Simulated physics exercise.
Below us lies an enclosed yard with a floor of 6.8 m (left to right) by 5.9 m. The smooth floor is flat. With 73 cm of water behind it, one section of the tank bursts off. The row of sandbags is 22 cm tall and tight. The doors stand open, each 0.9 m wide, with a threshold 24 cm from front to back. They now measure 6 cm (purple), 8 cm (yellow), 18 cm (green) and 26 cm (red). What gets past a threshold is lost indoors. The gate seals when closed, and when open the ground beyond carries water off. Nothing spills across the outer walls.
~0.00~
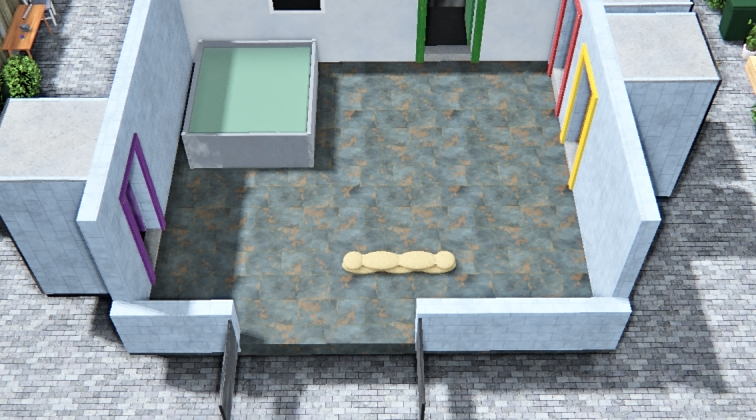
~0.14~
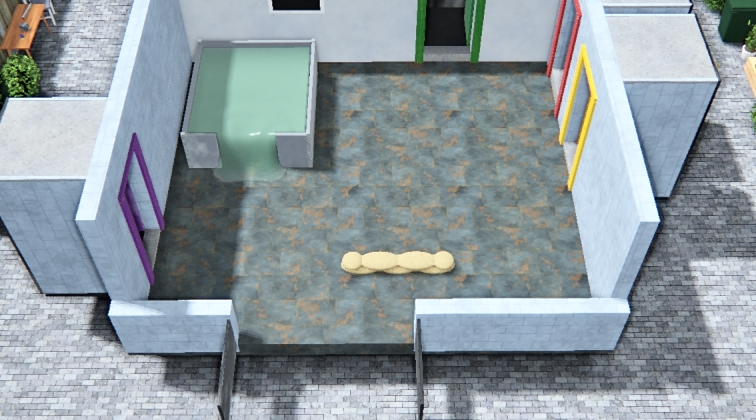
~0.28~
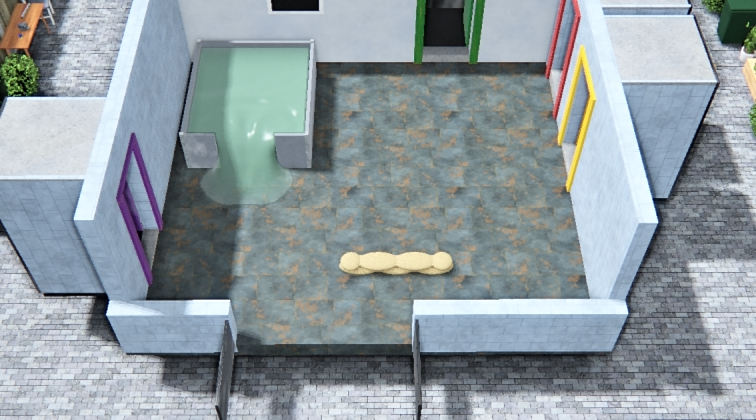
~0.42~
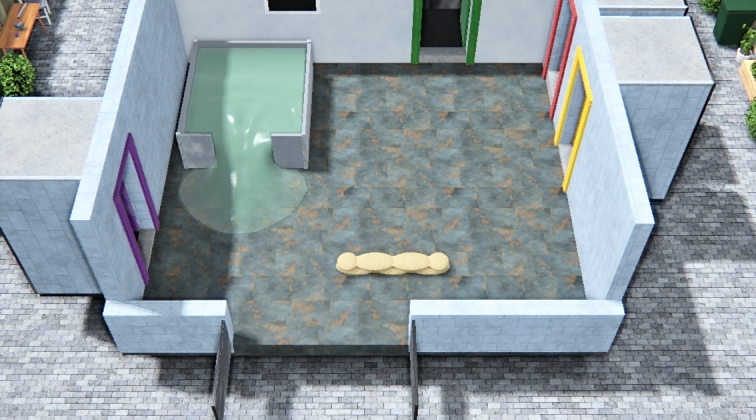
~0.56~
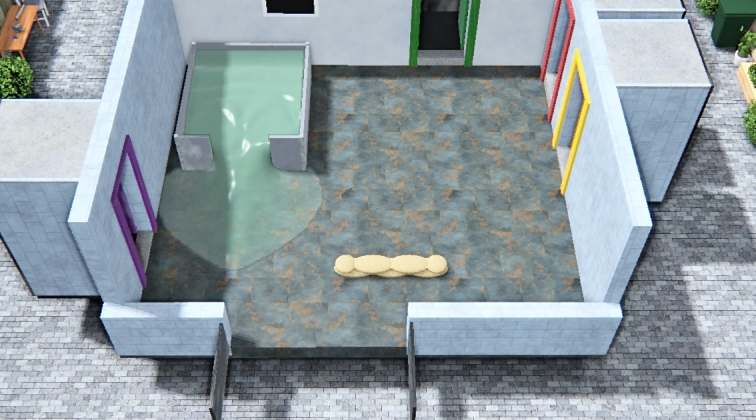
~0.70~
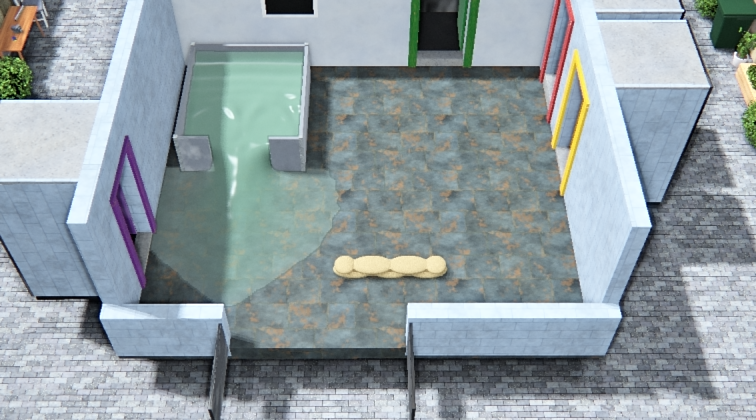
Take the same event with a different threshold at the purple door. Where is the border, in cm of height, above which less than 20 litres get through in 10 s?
At least 17 cm or so.
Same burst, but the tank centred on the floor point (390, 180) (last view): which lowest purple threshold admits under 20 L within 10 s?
Some 9.5 cm.
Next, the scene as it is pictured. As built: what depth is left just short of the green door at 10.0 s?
Roughly 0.0 cm deep.
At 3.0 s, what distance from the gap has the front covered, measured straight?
About 5.2 m.
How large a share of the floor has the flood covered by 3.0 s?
Near 35 per cent is wet.
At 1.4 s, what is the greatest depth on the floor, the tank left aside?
Up to some 46 cm.
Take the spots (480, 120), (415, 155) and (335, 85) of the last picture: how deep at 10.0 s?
About 2, 2 and 0 cm.
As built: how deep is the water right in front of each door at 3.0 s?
Depths in cm: Purple 16, yellow 0, green 0, red 0.
After 1.4 s water covers 30 % of the floor, deepest (46 cm) near (134, 334); 16 cm at the purple door, 4 litres in over its 6 cm threshold.
After 3.0 s water covers 35 % of the floor, deepest (30 cm) near (136, 323); 16 cm at the purple door, 70 litres in over its 6 cm threshold.
After 10.0 s water covers 70 % of the floor, deepest (10 cm) near (209, 323); 8 cm at the purple door, 249 litres in over its 6 cm threshold.
At the purple door as built, the water arrived by 0.8 s and peaked near 17 cm at 3.4 s.
Run again over the same 10 s with other heights there, 56 litres in over 13.5 cm, 2 litres over 21.5 cm. The limit of 20 litres is kept from about 17 cm up.
